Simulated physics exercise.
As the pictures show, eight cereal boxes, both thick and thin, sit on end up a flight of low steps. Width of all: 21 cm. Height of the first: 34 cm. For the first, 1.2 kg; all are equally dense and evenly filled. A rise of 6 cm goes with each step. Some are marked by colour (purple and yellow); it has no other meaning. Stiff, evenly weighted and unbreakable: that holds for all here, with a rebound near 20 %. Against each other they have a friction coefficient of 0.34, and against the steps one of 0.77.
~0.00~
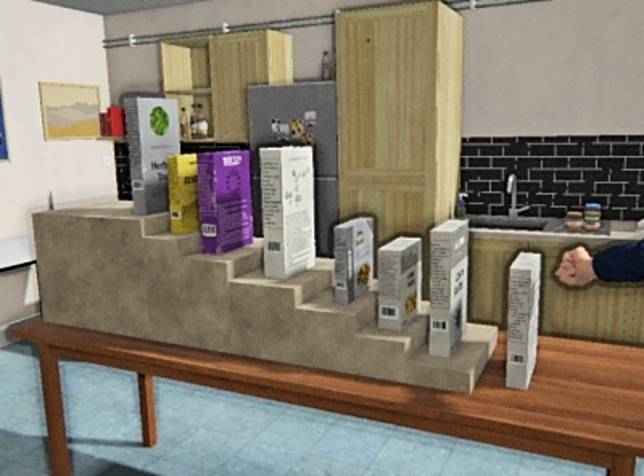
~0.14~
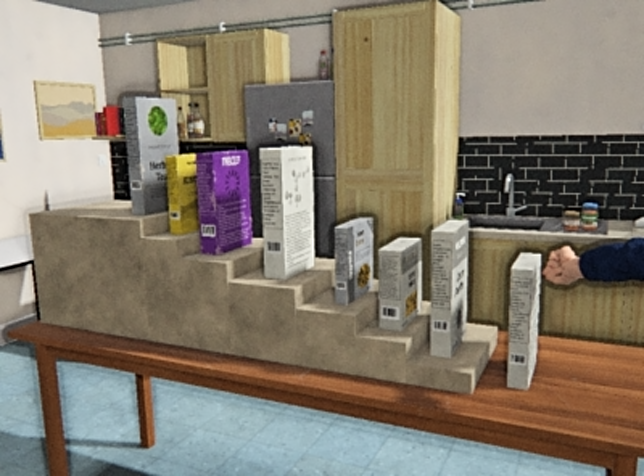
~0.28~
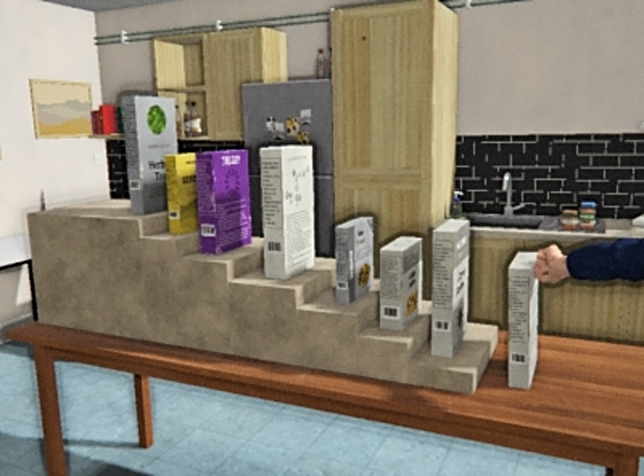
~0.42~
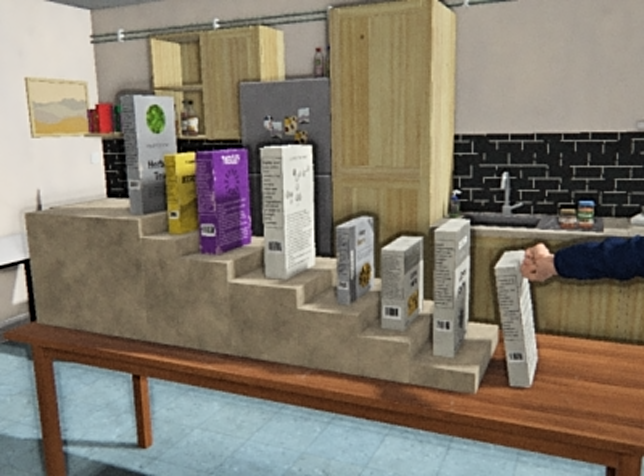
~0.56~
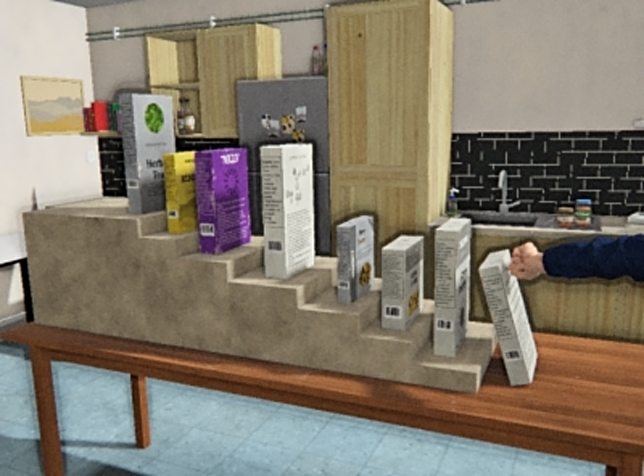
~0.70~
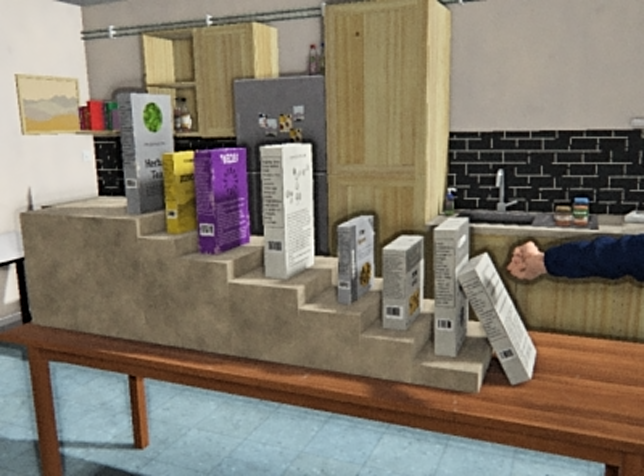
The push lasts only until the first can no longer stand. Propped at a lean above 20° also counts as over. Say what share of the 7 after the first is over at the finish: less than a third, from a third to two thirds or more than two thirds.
The share is from a third to two thirds.
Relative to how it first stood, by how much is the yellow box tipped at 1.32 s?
Close to 0° of tilt compared with the start.
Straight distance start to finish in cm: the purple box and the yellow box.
Well, the purple finishes about 0 cm from where it began, while the yellow finishes about 0 cm from its start.
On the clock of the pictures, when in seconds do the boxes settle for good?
At roughly 1.5 s.
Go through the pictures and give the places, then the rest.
In the first picture (pixels give the middle of a visible side; the camera moves round a little), finger (566, 274) 6 cm from the first box; yellow box (174, 196); purple box (234, 201); none of the others has stirred.
Finger (552, 273) 29 mm from the first box; yellow box (173, 196), in the second picture.
Finger (540, 271) pushing; yellow box (172, 196), in the third picture.
Finger (528, 270) pushing; yellow box (172, 195); none of the others has stirred, in the fourth picture.
Finger (516, 268) stopped; yellow box (171, 195); none of the others has stirred, in the fifth picture.
Finger (517, 268) stopped; yellow box (170, 195); purple box (232, 200); none of the others has stirred, in the sixth picture.
After 0.86 s, none of the 7 other boxes over, 1 disturbed.
After 1.06 s, 1 of the 7 other boxes over.
After 1.20 s, 2 of the 7 other boxes over.
After 1.32 s, 3 of the 7 other boxes over.
In the end (1.9 s), 3 of the 7 other boxes over; yellow box unmoved; purple box unmoved. That is 43 per cent. Four left standing. From the last view, middles, yellow box near (189, 191), purple box near (223, 200).
